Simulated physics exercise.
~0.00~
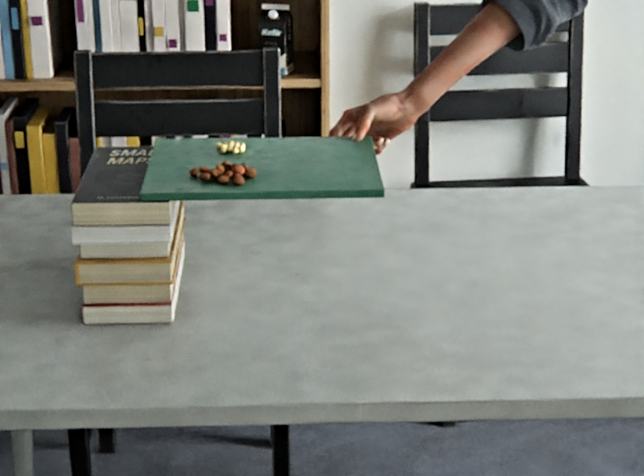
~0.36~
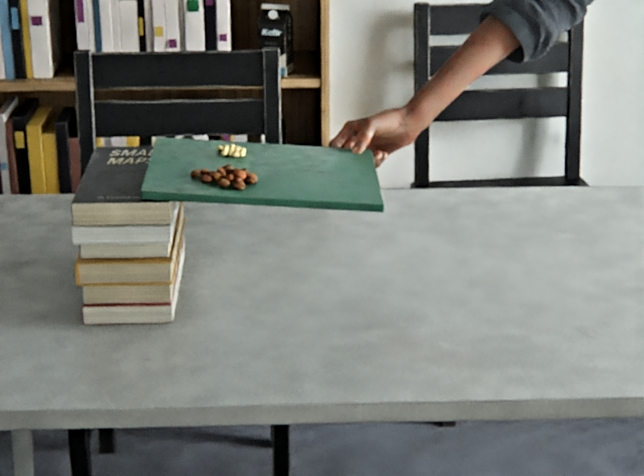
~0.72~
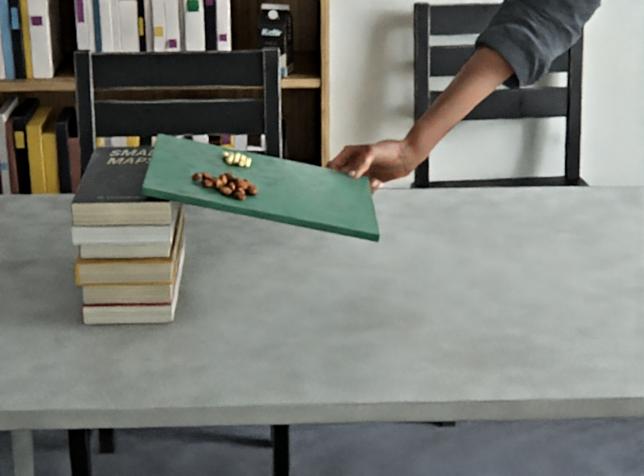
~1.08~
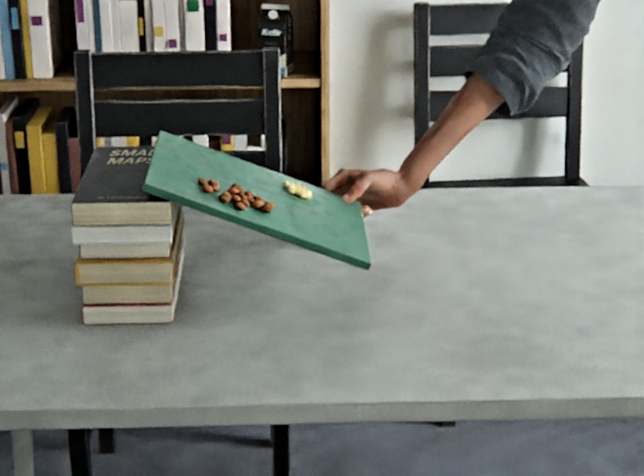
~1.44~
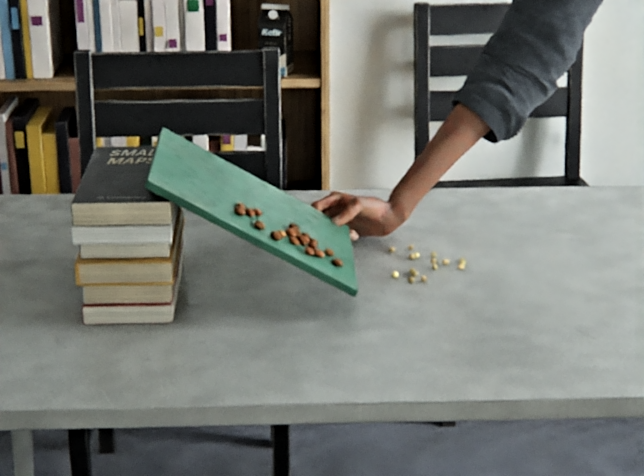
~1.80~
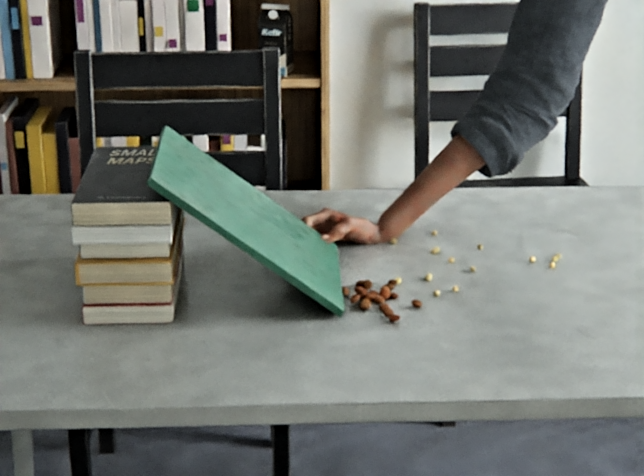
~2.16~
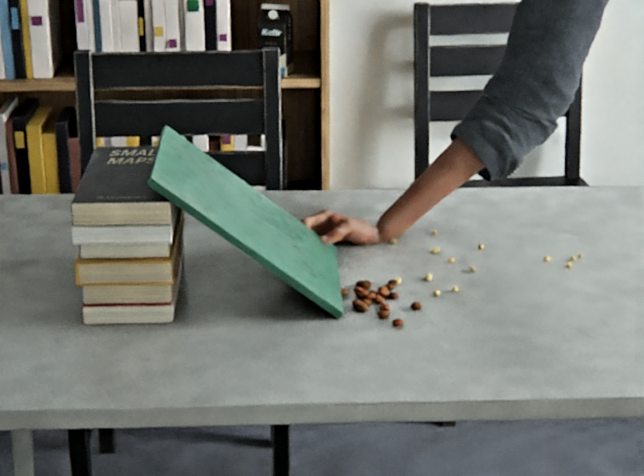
The clip shows a hand lowering the right end of a green board propped on a stack of books until it rests on the gray table; small pale pieces slide off first and scatter farther right, then reddish-brown nuts slide down and gather near the board's foot.
